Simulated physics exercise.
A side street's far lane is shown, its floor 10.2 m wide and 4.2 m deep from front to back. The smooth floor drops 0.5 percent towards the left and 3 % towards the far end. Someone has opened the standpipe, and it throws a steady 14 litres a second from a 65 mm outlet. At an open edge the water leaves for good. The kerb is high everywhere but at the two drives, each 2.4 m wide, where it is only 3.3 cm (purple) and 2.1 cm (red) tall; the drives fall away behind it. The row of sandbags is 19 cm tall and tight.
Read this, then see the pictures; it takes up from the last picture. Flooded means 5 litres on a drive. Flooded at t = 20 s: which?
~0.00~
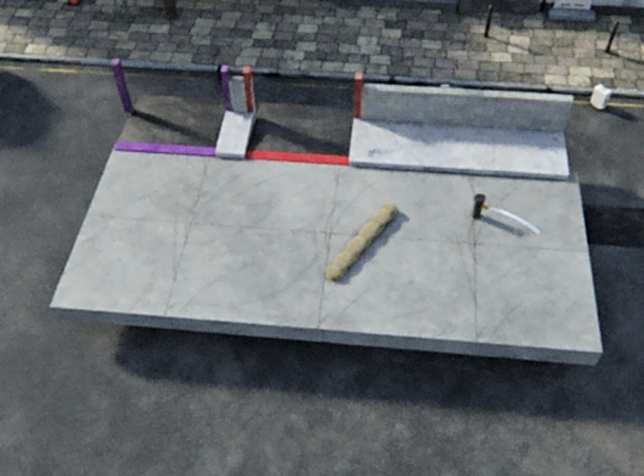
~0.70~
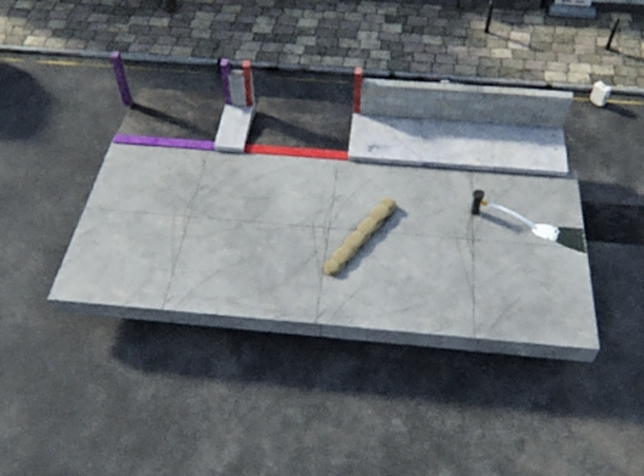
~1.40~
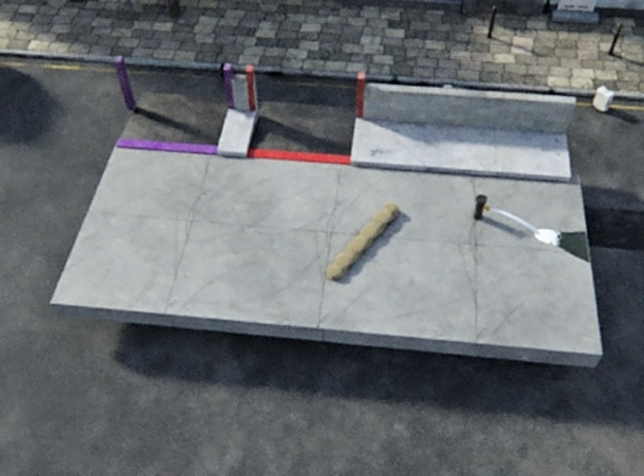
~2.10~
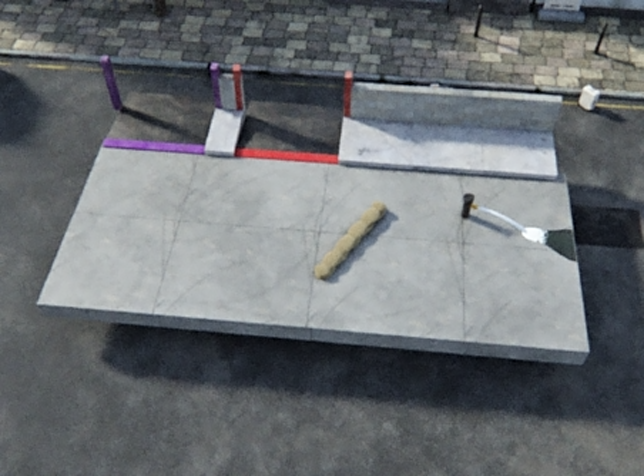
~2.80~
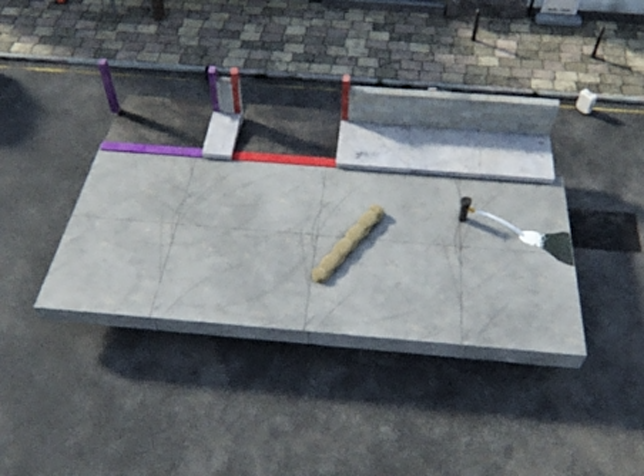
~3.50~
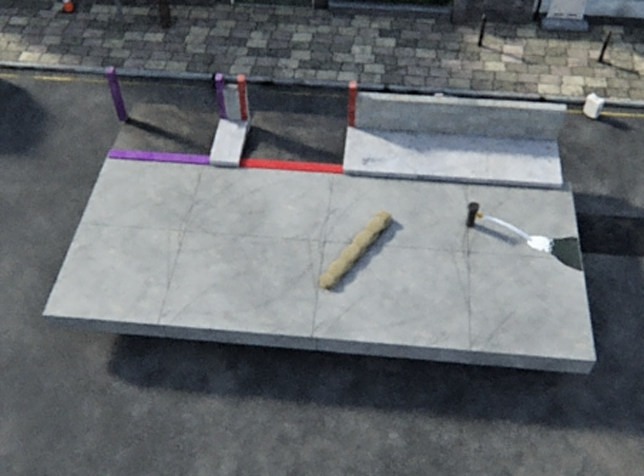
In the end the purple drive lags behind the figure, the red drive lags behind the figure.
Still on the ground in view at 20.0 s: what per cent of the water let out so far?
Roughly 2 per cent.
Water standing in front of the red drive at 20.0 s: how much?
0.0 cm.
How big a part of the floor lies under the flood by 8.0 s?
Something near 0 per cent.
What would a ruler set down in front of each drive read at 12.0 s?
Purple 0.0 cm, red 0.0 cm.
After 5.0 s water covers under 5 % of the floor and is deepest (2 cm) near (540, 243); purple drive not reached, red drive not reached.
After 8.0 s water covers under 5 % of the floor and is deepest (2 cm) near (540, 243); purple drive not reached, red drive not reached.
After 12.0 s water covers under 5 % of the floor and is deepest (2 cm) near (540, 243); purple drive not reached, red drive not reached.
After 16.0 s water covers under 5 % of the floor and is deepest (3 cm) near (540, 243); purple drive not reached, red drive not reached.
After 20.0 s water covers under 5 % of the floor and is deepest (3 cm) near (540, 243); purple drive not reached, red drive not reached.
